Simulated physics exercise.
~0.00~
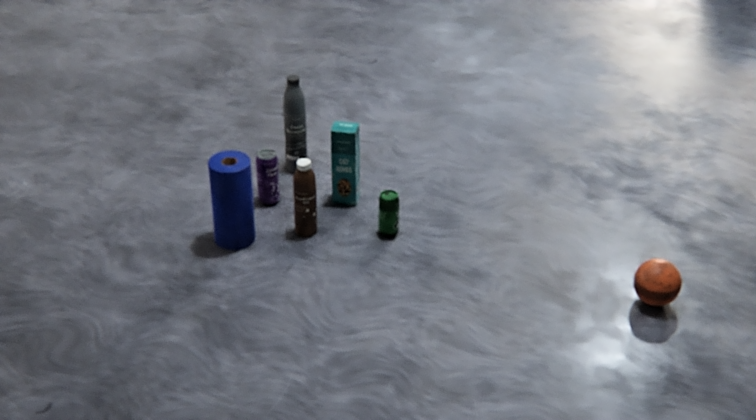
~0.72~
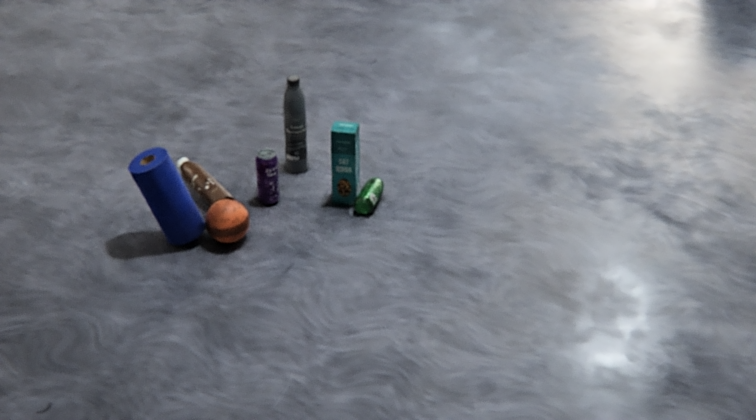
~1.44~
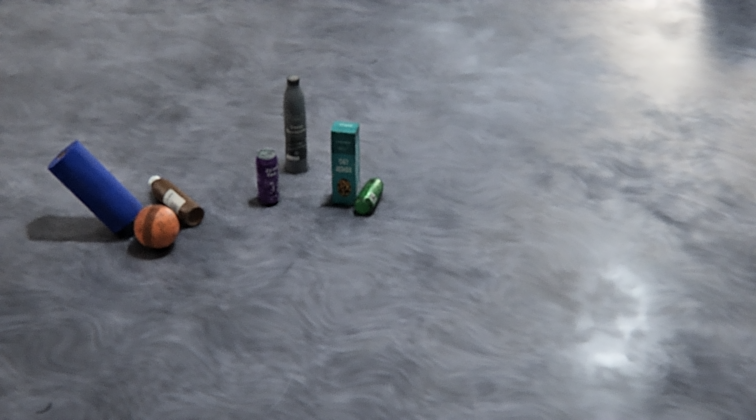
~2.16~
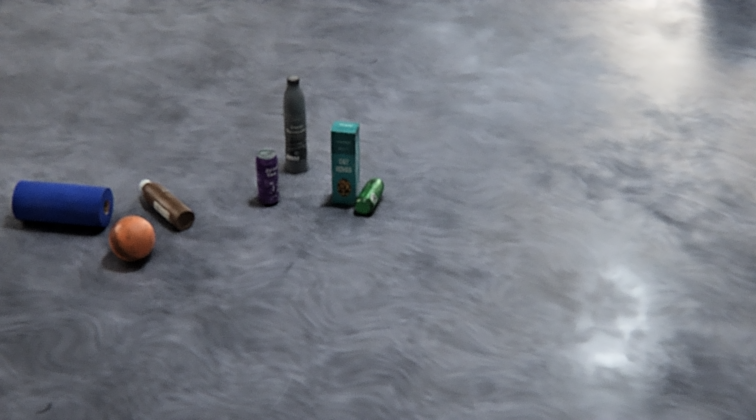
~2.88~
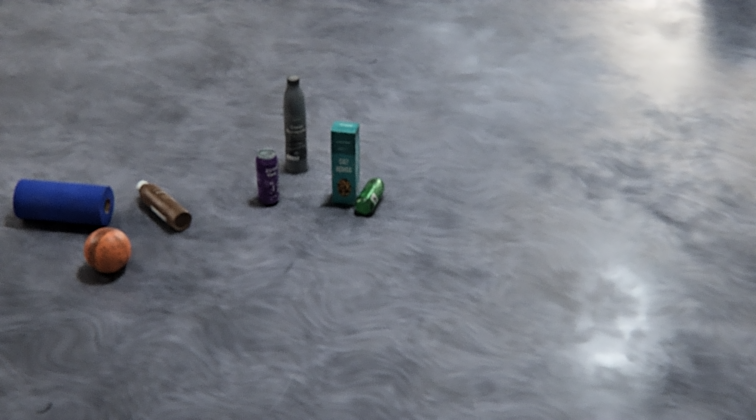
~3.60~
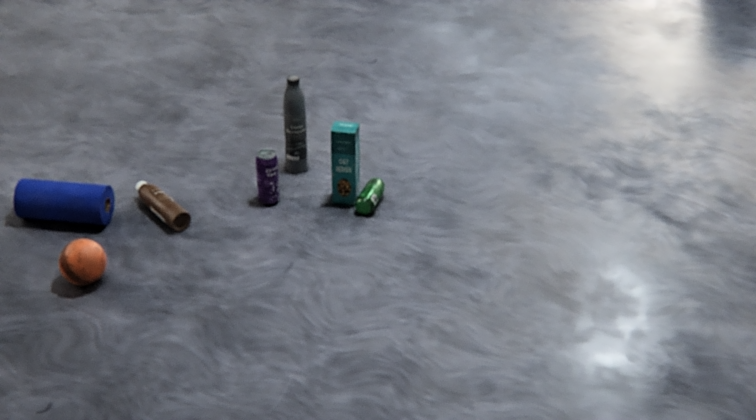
On a grey, marbled floor, an orange ball rolled in from the right toward six standing household items, knocking over the green can, brown bottle and blue roll, then drifted off to the lower left while the grey bottle, purple can and turquoise carton stayed upright.
